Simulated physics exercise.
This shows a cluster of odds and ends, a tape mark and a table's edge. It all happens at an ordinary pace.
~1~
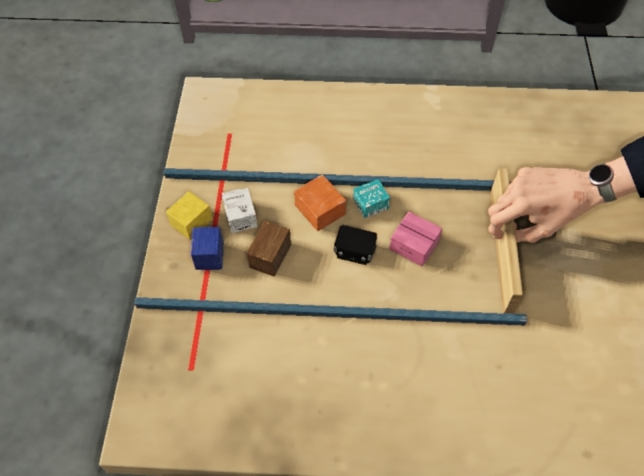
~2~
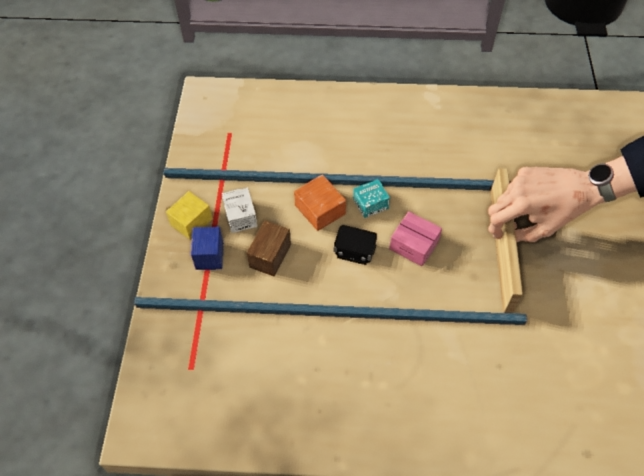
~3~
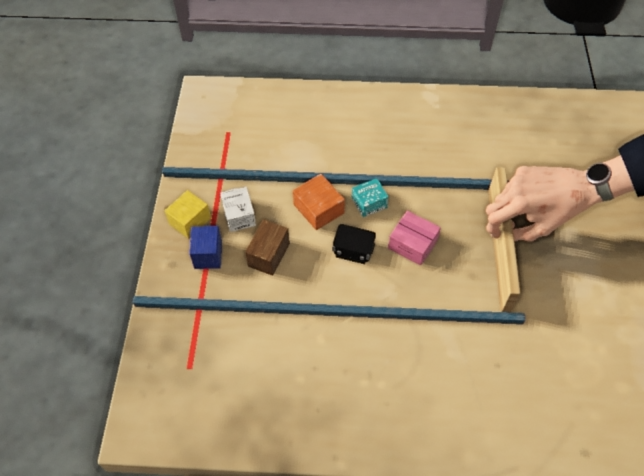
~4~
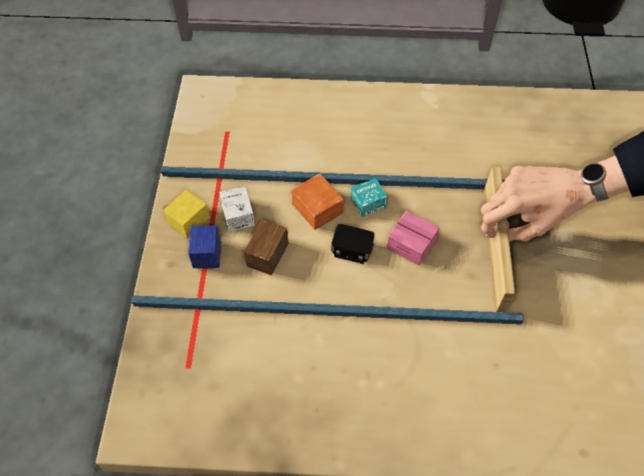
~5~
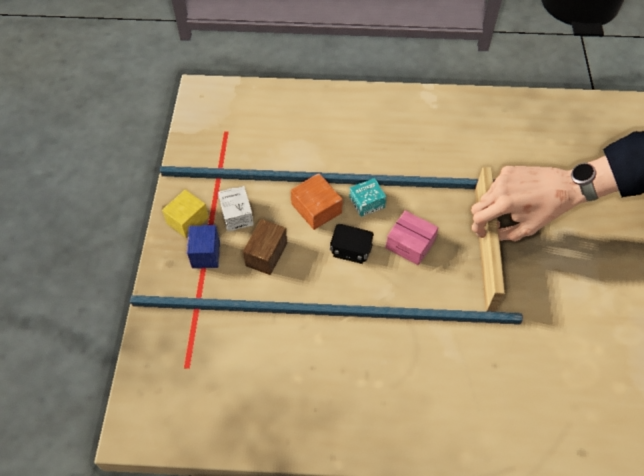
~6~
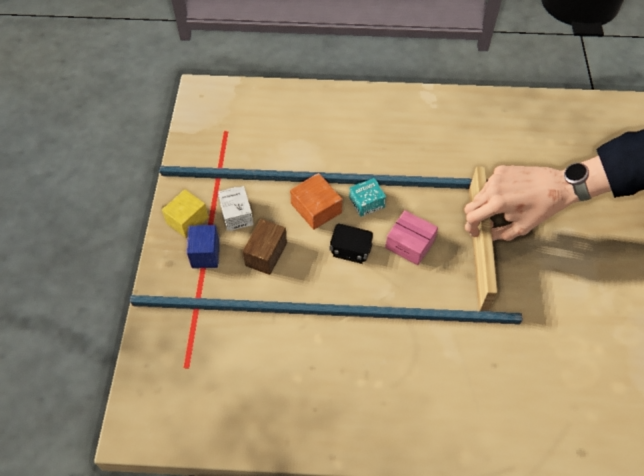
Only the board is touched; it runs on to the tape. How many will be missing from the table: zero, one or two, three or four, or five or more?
As it turns out, the number that fall off is three or four.
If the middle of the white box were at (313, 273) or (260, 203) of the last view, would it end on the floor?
In that order, it does not fall; tumbles off.
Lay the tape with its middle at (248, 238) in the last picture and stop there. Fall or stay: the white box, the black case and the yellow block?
The white box holds on, the black case does not fall, the yellow block falls.
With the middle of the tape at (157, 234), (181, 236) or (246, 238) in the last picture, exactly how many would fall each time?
The counts: 8, 6 and 2.
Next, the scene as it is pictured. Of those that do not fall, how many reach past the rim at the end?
It comes to 2.
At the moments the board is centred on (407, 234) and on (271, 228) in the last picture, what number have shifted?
The counts are 2 and 8.
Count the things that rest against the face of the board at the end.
2 of them.
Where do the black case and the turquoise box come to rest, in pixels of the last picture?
Near (149, 241) and (202, 183).
Soon after, none off yet; yellow block at rest near (186, 214); blue block at rest near (203, 247); white box at rest near (236, 208).
After that, none off yet; yellow block moving near (181, 214); blue block displaced about its own width near (169, 245); white box displaced a little near (217, 210).
In the end, the number that fall off is three or four; gone, brown block, white box, blue block and yellow block.
